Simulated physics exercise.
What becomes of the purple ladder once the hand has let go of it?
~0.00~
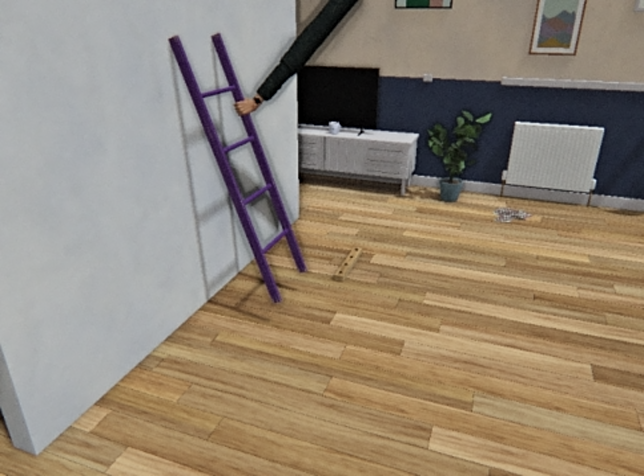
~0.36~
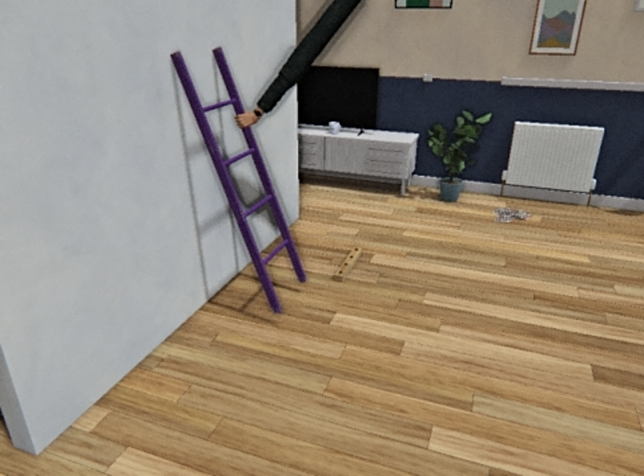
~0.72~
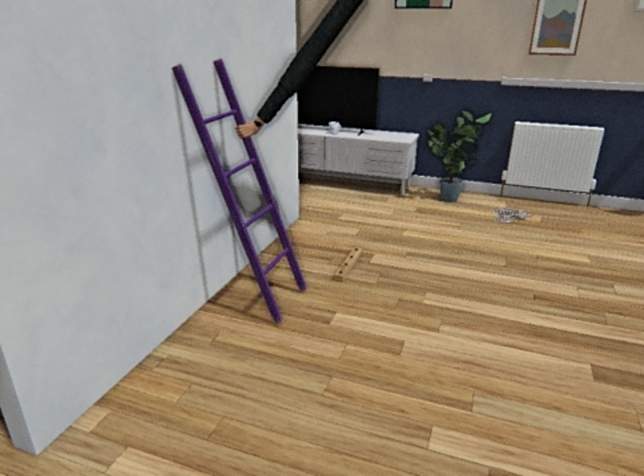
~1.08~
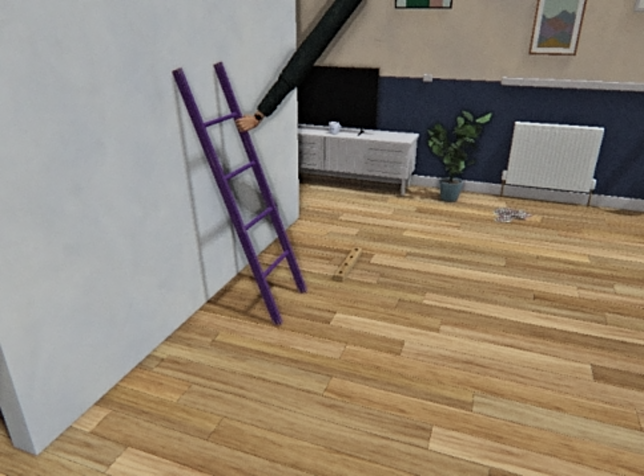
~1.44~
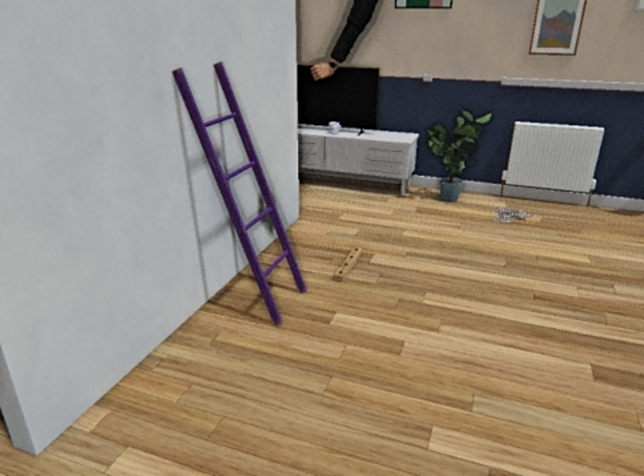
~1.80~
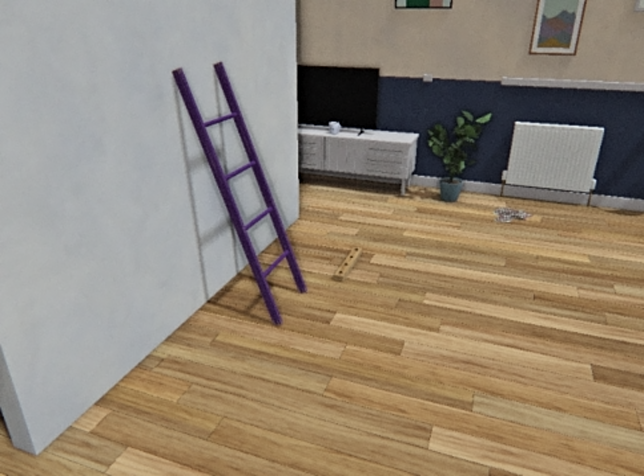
The purple ladder stays up, leaning against the whitish wall with nobody holding it.
